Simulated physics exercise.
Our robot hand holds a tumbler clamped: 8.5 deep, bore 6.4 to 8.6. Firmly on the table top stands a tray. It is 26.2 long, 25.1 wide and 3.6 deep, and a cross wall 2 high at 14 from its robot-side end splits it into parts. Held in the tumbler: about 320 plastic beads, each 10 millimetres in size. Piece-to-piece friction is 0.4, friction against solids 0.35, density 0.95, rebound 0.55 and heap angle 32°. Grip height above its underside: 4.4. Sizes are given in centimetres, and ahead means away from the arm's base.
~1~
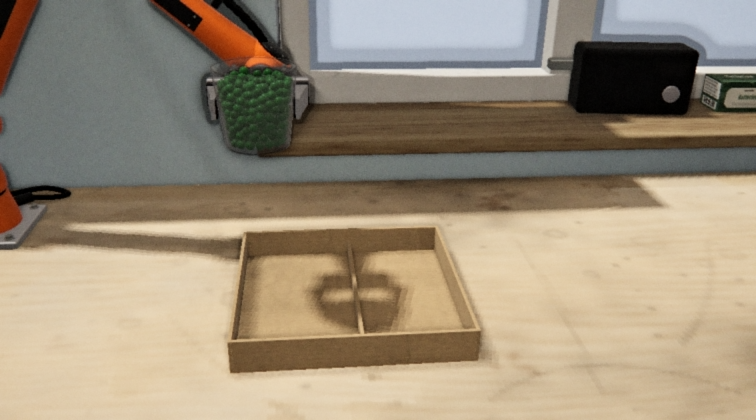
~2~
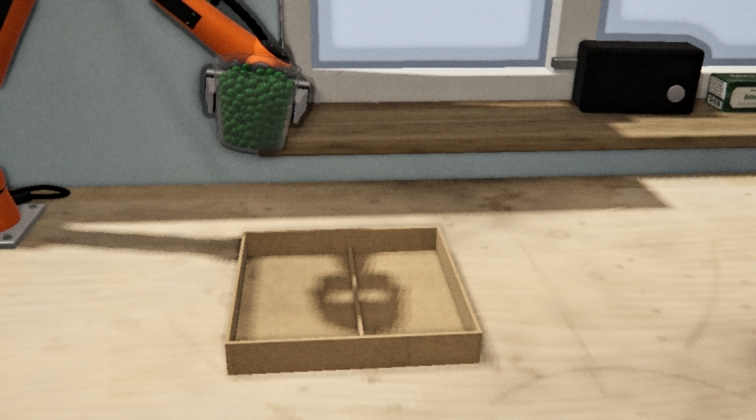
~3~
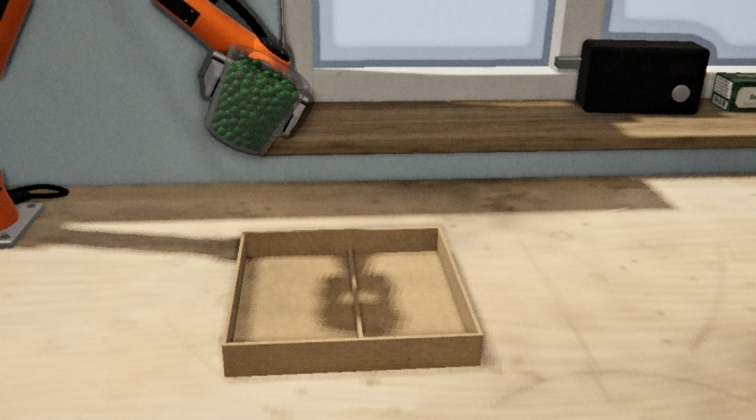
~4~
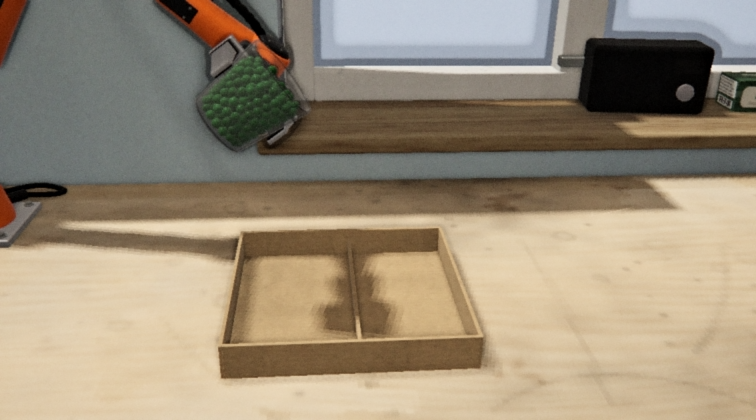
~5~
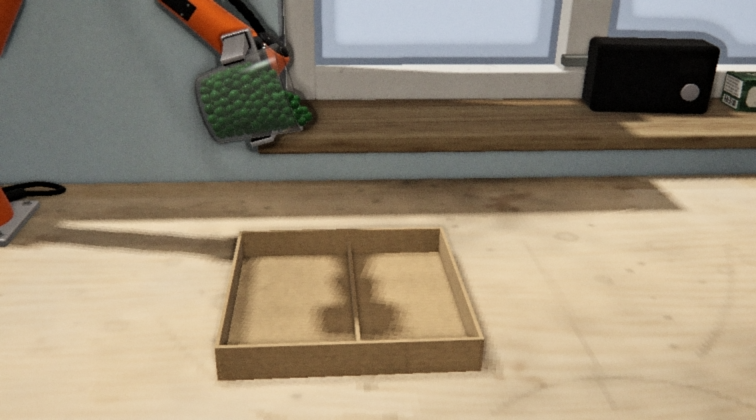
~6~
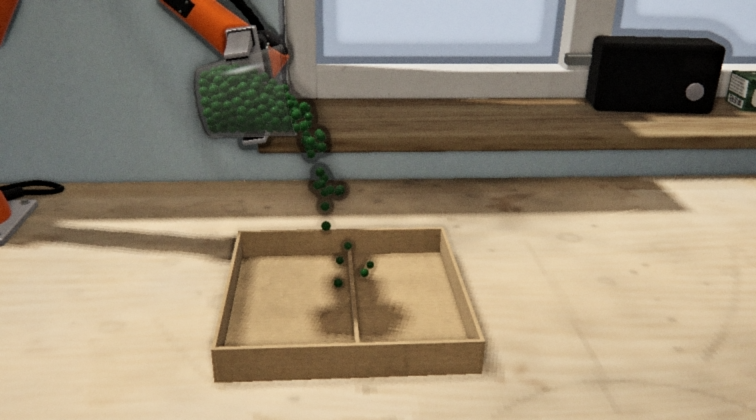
An orange robot arm held a clear cup of green beads above a divided tray, then gradually tipped it to the right until beads poured out, a few reaching the tray around its divider.
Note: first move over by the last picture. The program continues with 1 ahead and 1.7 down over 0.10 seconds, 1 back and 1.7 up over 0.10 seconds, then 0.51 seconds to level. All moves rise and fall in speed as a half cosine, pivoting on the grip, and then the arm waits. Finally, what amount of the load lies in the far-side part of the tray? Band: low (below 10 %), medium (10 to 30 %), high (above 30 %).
Medium.
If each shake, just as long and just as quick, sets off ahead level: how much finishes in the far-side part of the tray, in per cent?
Some 35 per cent.
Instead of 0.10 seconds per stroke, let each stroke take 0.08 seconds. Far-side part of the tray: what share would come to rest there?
That gives about 20 percent.
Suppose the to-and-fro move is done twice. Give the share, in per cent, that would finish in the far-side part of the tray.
Result: Approximately 20 per cent.
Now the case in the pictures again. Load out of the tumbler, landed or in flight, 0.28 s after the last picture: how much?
Roughly 30 percent is out.
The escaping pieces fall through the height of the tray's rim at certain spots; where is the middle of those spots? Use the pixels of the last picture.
Estimated centre around (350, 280) in pixels.
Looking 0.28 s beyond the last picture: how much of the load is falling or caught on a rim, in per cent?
12 per cent.
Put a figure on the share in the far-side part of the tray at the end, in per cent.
I'd put it near 15 per cent.
Then, 0.28 s later, tilted 77° forward, highest piece 27 above the table; 231 in the tumbler, 33 in the far-side part, 20 in the robot-side part, 37 in flight or on a rim.
Then, 0.57 s later, tilted 15° forward, highest piece 29 above the table; 222 in the tumbler, 52 in the far-side part, 46 in the robot-side part, 1 in flight or on a rim.
Then, 0.91 s later, level, highest piece 28 above the table; 222 in the tumbler, 56 in the far-side part, 43 in the robot-side part.
Then, 1.96 s later, level, highest piece 28 above the table; 222 in the tumbler, 56 in the far-side part, 43 in the robot-side part.
At rest, 222 in the tumbler, 56 in the far-side part, 43 in the robot-side part. That is 17 % in the far-side part of the tray.
